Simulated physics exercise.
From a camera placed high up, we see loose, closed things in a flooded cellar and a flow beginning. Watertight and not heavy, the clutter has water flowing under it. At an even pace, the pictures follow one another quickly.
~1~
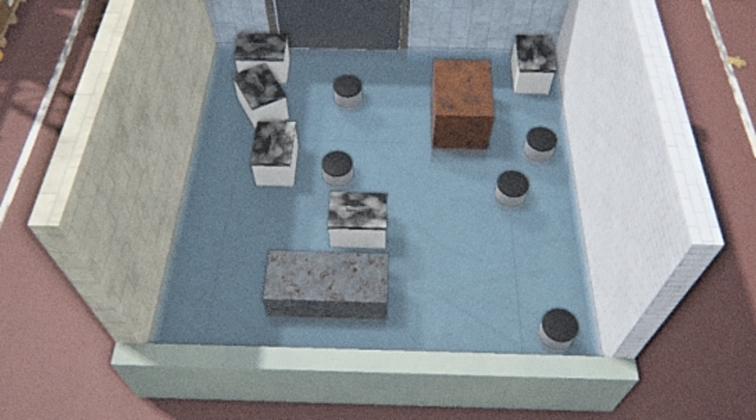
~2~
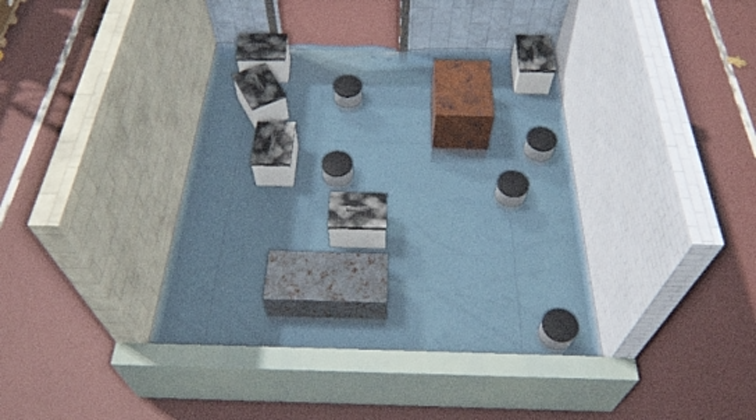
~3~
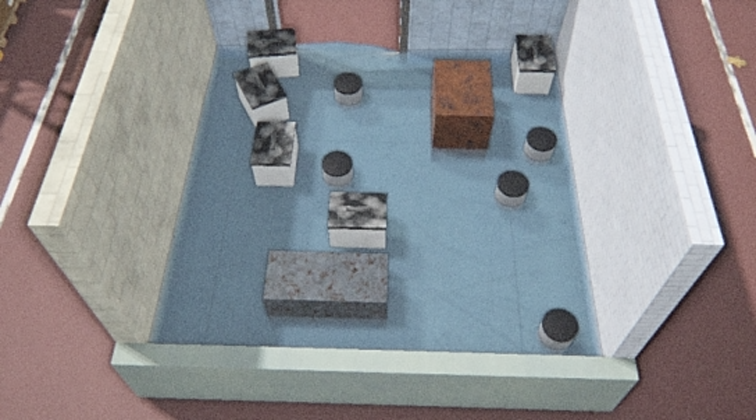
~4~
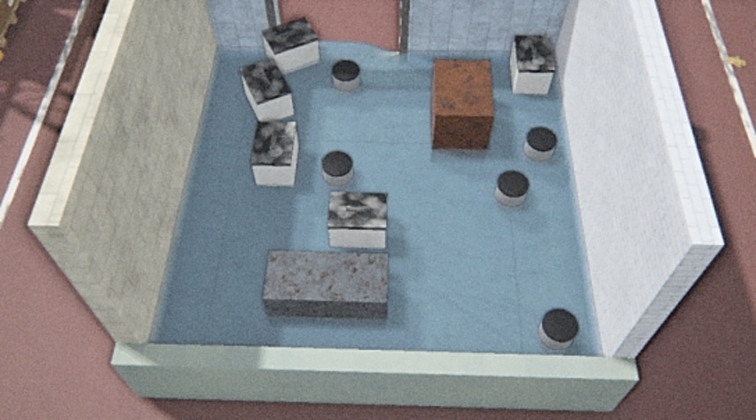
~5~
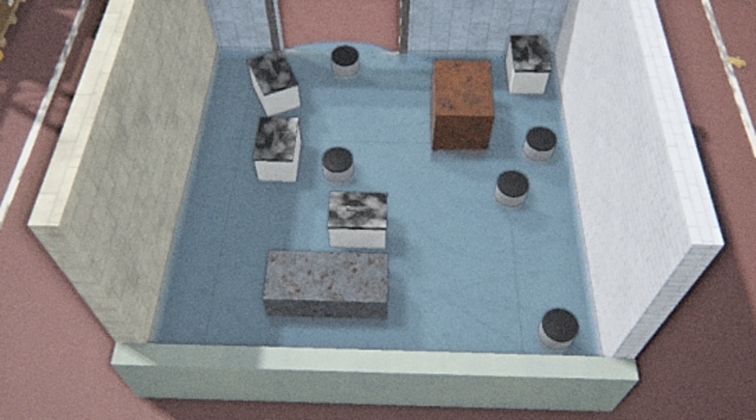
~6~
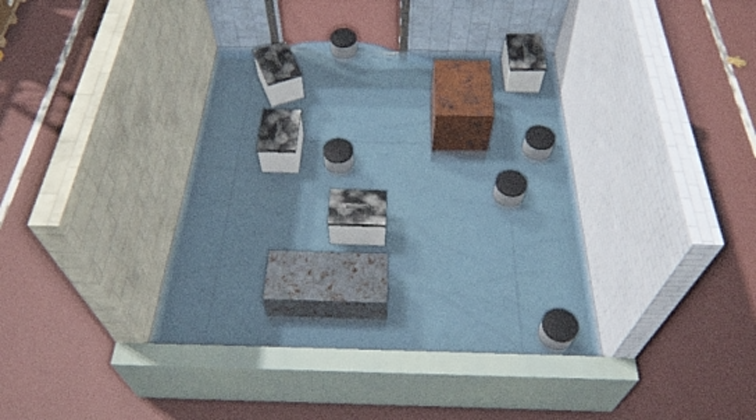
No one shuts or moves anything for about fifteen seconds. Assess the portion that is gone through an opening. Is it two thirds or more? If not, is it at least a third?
What's gone ends up two thirds or over of the lot.
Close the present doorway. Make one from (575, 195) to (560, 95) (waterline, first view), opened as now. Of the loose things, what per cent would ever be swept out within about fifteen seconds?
70 per cent.
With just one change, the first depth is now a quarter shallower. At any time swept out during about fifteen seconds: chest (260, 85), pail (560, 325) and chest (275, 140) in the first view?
Item by item: Exits, retained and exits.
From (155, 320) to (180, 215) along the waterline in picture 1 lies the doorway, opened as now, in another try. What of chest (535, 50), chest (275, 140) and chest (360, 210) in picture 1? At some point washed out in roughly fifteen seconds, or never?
One after the other: Still in, washed out, washed out.
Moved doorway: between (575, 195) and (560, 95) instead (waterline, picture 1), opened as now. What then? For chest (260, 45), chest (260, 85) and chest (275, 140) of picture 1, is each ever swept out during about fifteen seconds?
Remains, remains, remains.
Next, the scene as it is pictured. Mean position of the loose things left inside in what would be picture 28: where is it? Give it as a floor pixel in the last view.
Roughly (440, 163).
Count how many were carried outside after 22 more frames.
6.
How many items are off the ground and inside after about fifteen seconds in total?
Count: 1.
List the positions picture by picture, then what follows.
A pail at (348, 85) floats; a chest at (259, 84) floats; 0 of 10 have shifted, in the first frame.
A pail at (348, 86), afloat; a chest at (259, 84) floats; 0 of 10 have shifted, in the second frame.
A pail at (348, 83), afloat, close to its start; a chest at (260, 84), afloat; 2 of 10 have shifted, in the third frame.
A pail at (346, 70), afloat, a stride from its start; a chest at (265, 79) floats, close to its start; 3 of 10 have shifted, in the fourth frame.
A pail at (345, 55) floats, a stride from its start; a chest at (272, 71) floats, close to its start; 6 of 10 have shifted, in the fifth frame.
A pail at (343, 37) floats, a stride from its start; a chest at (277, 62), afloat, a stride from its start; 6 of 10 have shifted, in the sixth frame.
A moment on, 2 of 10 are out; 8 afloat.
Next, 5 of 10 are out; 5 afloat.
Later, 6 of 10 are out; 4 afloat.
In the end, 7 of 10 are out; 1 afloat.
